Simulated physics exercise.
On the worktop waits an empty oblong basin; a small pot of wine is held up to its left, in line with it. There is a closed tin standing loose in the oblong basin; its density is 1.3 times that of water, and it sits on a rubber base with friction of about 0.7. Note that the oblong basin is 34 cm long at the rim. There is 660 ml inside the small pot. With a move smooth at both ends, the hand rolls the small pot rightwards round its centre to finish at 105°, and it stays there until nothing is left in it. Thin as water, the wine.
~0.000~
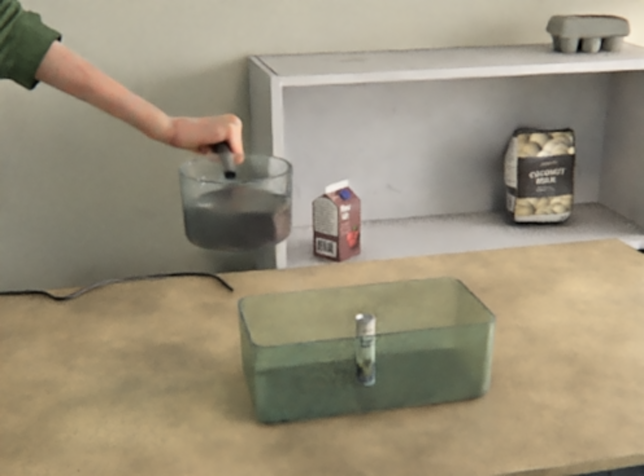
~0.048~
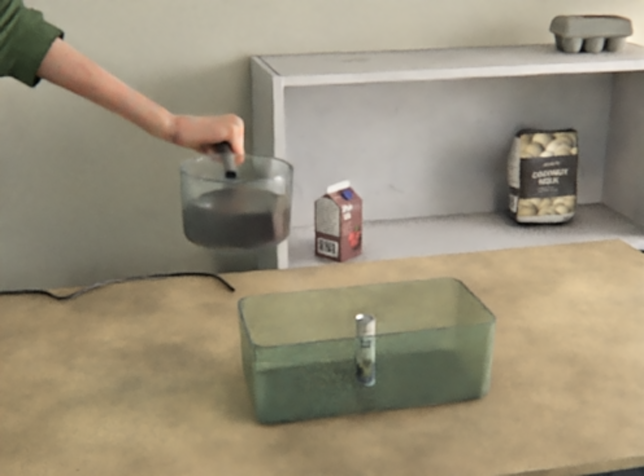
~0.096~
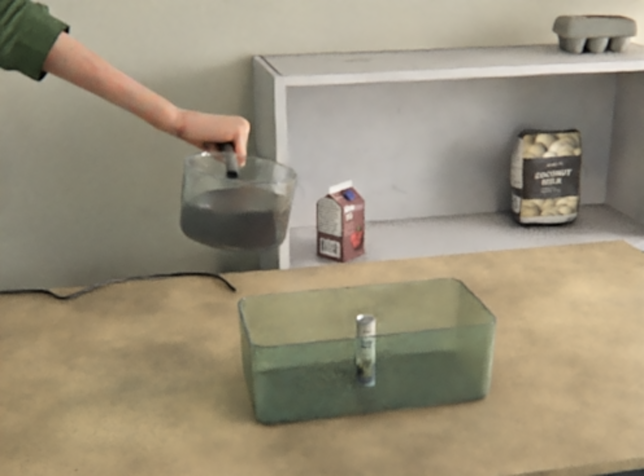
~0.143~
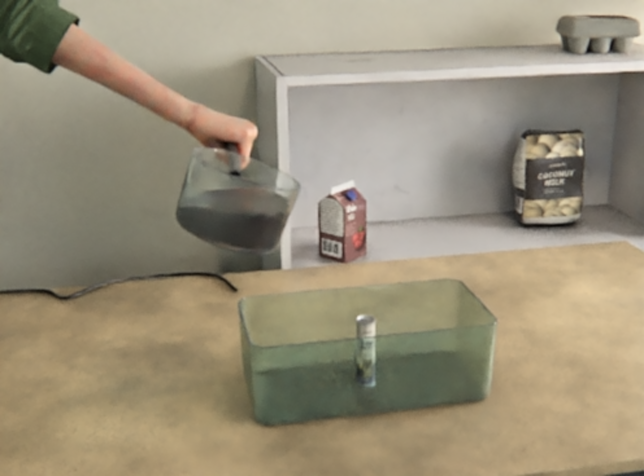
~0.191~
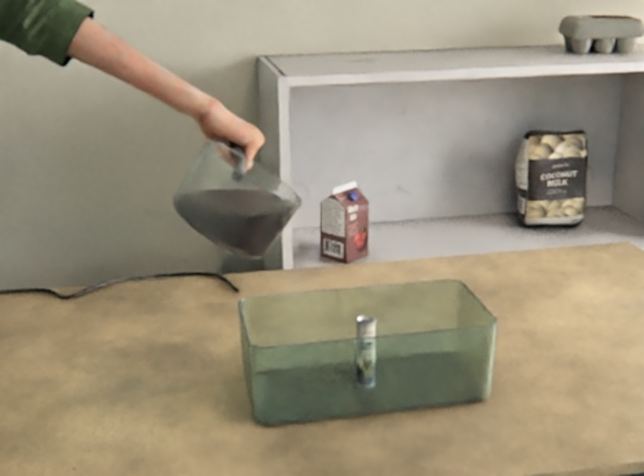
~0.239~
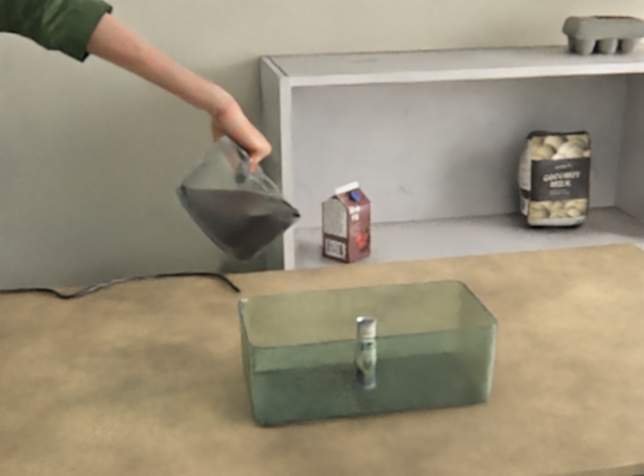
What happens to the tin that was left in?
It stays on its base.
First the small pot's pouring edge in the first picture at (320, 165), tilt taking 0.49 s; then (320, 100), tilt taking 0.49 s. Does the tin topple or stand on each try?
Trial 1 - tin tips; trial 2 - tin stays standing.
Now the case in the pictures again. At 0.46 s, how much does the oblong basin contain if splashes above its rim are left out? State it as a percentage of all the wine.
Roughly 18 percent.
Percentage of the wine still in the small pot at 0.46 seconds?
Close to 32 percent of the liquid remains at that time.
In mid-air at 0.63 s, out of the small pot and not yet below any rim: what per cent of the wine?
Estimate: About 12 in a hundred.
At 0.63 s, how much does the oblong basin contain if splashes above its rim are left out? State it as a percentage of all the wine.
That comes to about 76 percent.
Then, 0.46 s in, the tilt is 104° and 32 per cent is still to pour; the tin stands where it began.
Then, 0.63 s in, the tilt is 105° and 11 per cent is still to pour; the tin stands where it began.
Then, 0.80 s in, the tilt is 105° and 2 per cent is still to pour; the tin stands where it began.
Then, 0.99 s in, the tilt is 105° and 0 per cent is still to pour; the tin stands where it began.
Finally, the tin stands where it began.
